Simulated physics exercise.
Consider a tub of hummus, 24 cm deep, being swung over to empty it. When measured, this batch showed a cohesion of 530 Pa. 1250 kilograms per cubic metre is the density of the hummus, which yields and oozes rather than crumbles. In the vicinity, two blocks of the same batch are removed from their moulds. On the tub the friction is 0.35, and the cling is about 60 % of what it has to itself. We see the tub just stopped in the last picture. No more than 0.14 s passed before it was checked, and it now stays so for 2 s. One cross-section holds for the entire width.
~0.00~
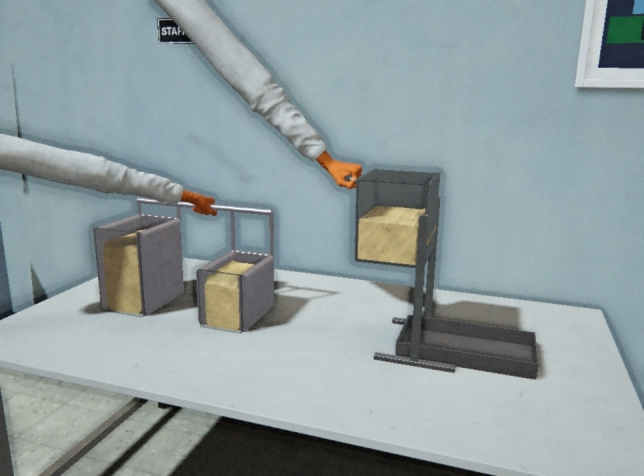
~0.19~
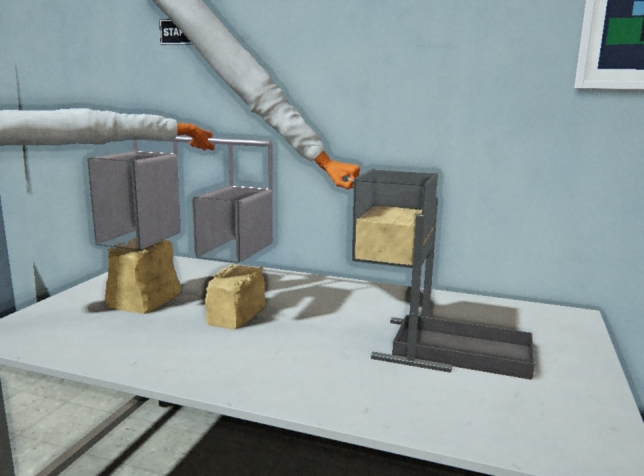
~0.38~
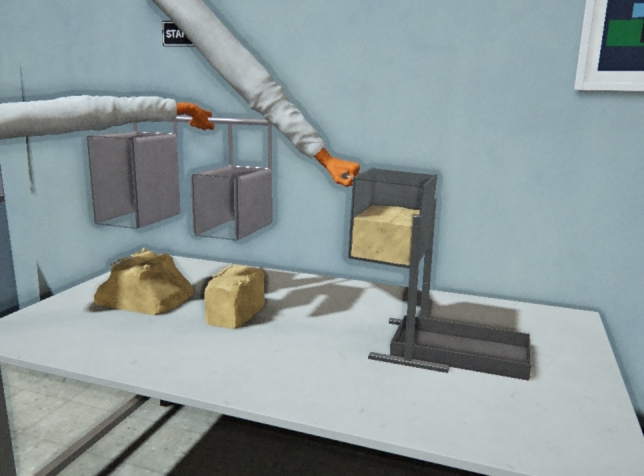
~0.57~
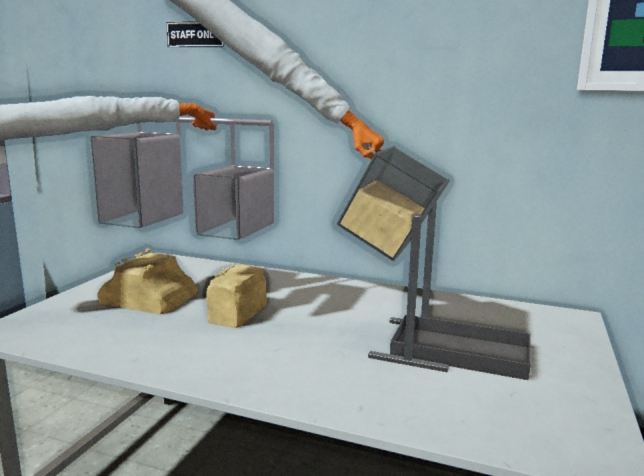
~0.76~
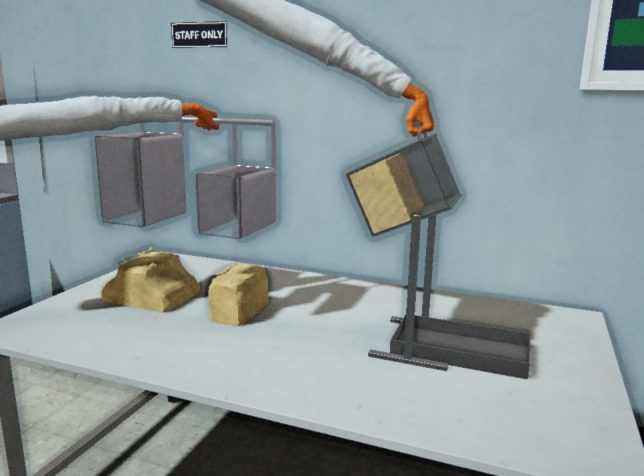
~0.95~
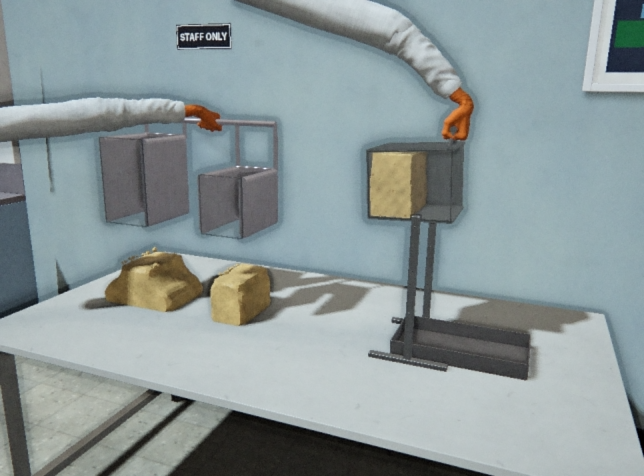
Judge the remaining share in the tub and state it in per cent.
The remaining share is close to 100 %.
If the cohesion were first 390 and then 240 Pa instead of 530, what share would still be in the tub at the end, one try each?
Going in order, it's 100 % and then 75 %.
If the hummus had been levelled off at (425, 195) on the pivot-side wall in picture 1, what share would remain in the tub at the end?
I'd say close to 100 % stays in the tub.
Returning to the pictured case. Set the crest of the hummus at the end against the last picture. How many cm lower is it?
Roughly 3 cm.
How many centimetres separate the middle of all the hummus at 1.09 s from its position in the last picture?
Something like 2 cm, give or take.
By 1.09 s, the tub is at 87 degrees and holds 100 %.
By 1.26 s, the tub is at 87 degrees and holds 100 %.
By 1.43 s, the tub is at 87 degrees and holds 100 %.
By 1.60 s, the tub is at 87 degrees and holds 100 %.
By 2.95 s, at the end, the tub is at 87 degrees and holds 100 %.
